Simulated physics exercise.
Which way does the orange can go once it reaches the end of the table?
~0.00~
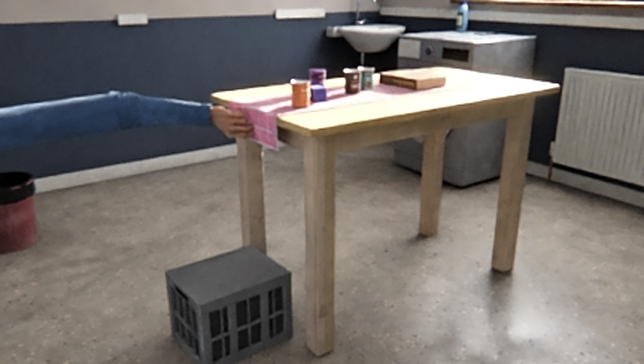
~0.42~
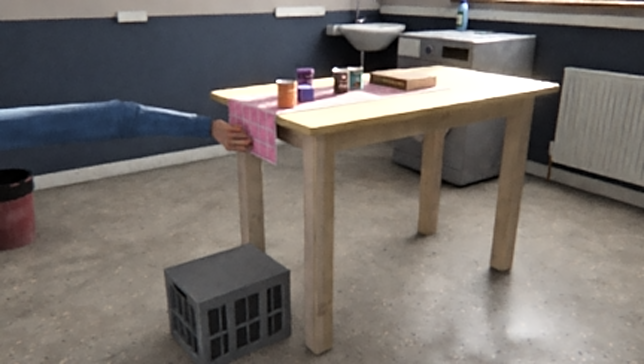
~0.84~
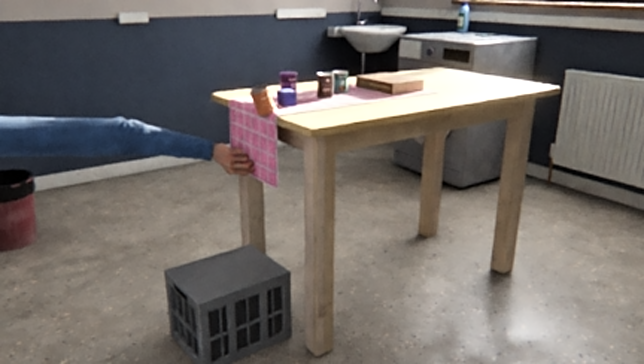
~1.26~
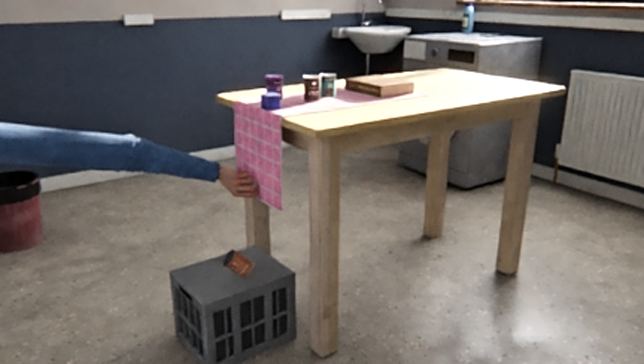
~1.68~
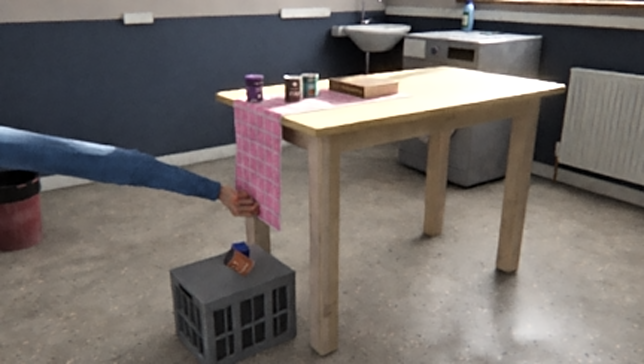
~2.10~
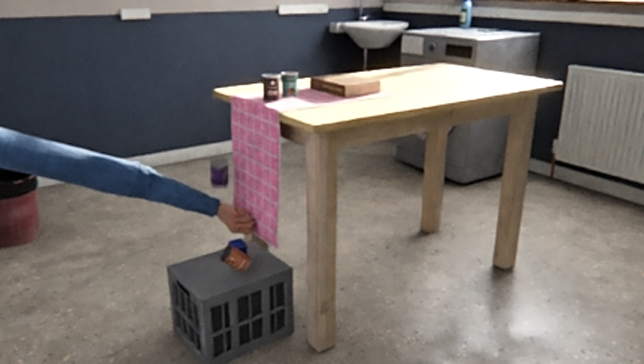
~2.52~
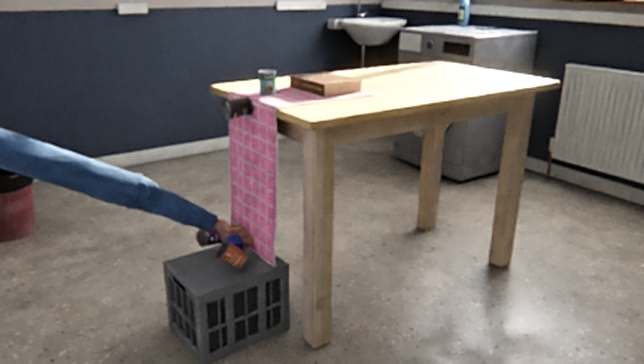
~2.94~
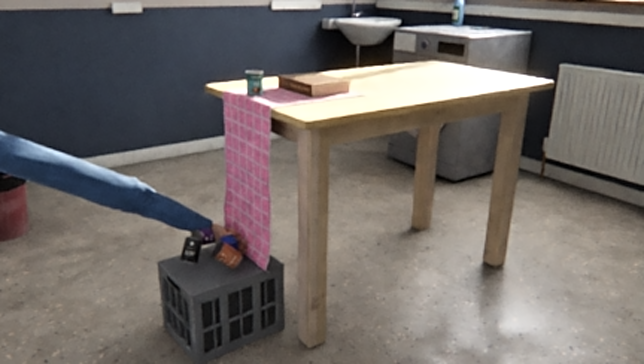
It goes down, tipping over the table's edge and dropping onto the grey crate below.
